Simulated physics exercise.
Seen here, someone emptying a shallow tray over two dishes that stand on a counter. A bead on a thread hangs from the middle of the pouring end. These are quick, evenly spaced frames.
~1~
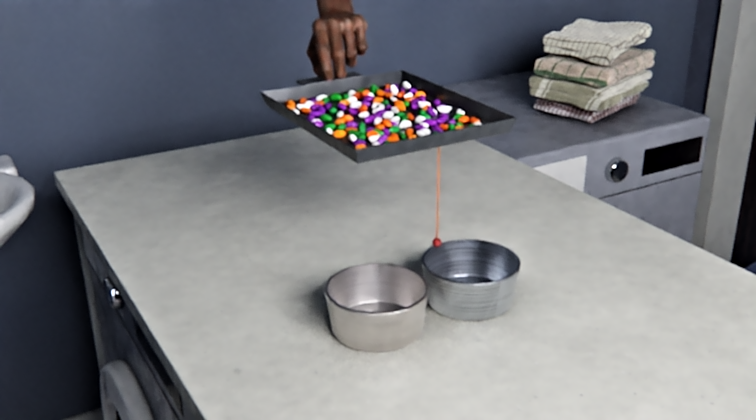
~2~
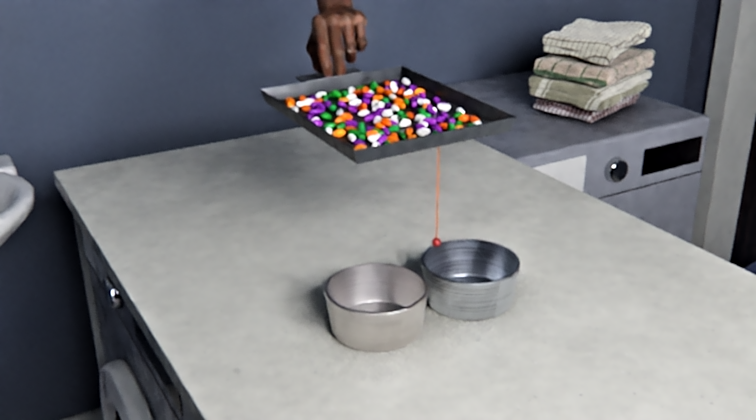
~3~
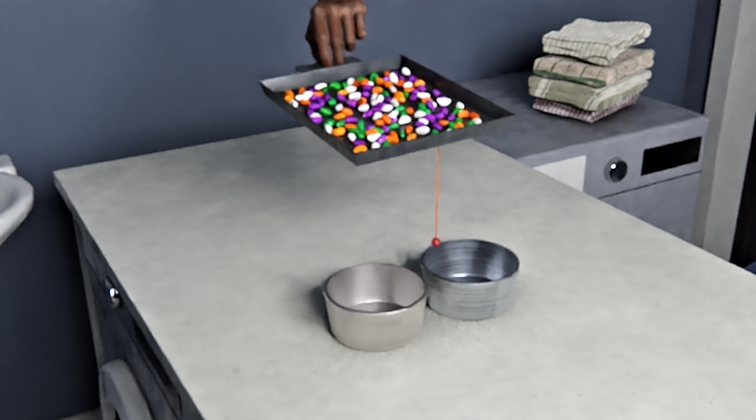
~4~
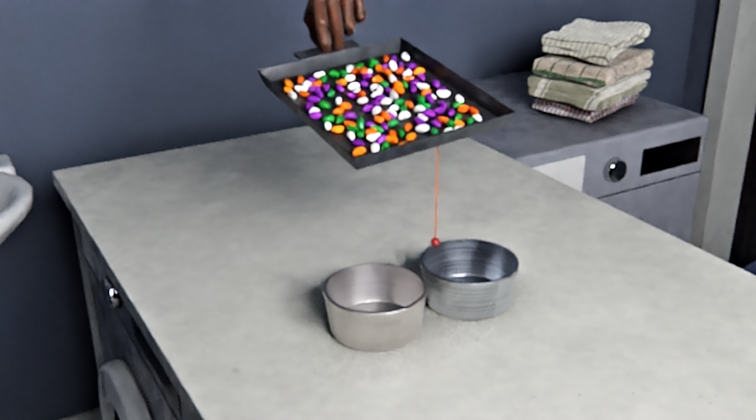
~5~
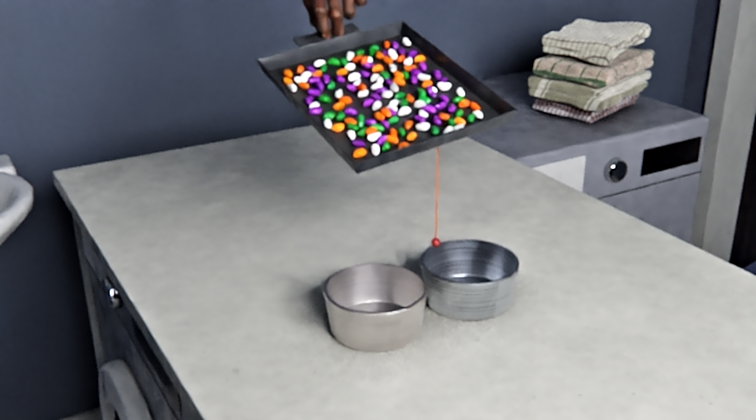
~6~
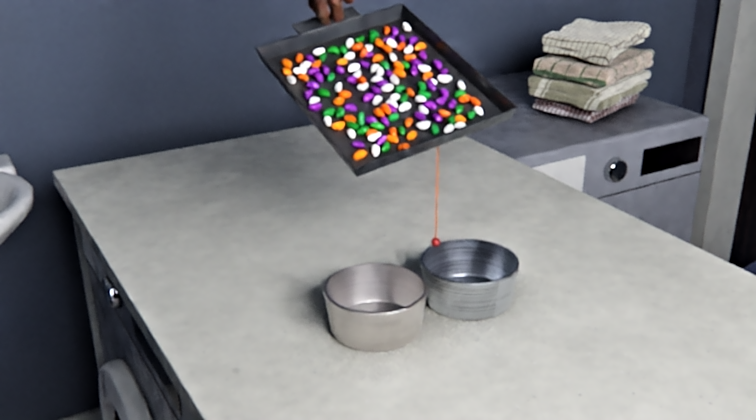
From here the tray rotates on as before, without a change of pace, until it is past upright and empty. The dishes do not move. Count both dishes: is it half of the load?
They take the larger part between them.
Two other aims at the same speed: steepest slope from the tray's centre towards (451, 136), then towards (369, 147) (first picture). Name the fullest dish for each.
One: The right one. Two: The dish on the left.
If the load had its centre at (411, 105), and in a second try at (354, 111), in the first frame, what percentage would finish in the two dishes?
In turn 90 and 90 in a hundred.
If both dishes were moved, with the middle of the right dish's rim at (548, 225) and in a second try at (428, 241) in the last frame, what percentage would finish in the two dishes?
Roughly 0 per cent, and 50 per cent.
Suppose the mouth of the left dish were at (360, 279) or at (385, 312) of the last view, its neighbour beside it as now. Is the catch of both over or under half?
One: Above a half. Two: The smaller part.
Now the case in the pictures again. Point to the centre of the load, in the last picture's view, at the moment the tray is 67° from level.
At about (381, 124).
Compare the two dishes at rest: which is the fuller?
More ends in the left dish.
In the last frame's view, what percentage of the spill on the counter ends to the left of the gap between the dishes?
Near 40 %.
Shortly afterwards, tray tipped steeply; all but a few on the tray; only a few in the left dish; only a few in the air.
Next, tray tipped past a quarter turn; a little on the tray; near two thirds in the left dish; only a few in the right dish; a little outside both; near a quarter in the air.
Some moments later, tray tipped past a quarter turn; the bulk in the left dish; only a few in the right dish; a little outside both.
In the end, tray tipped past a quarter turn; the bulk in the left dish; only a few in the right dish; a little outside both.
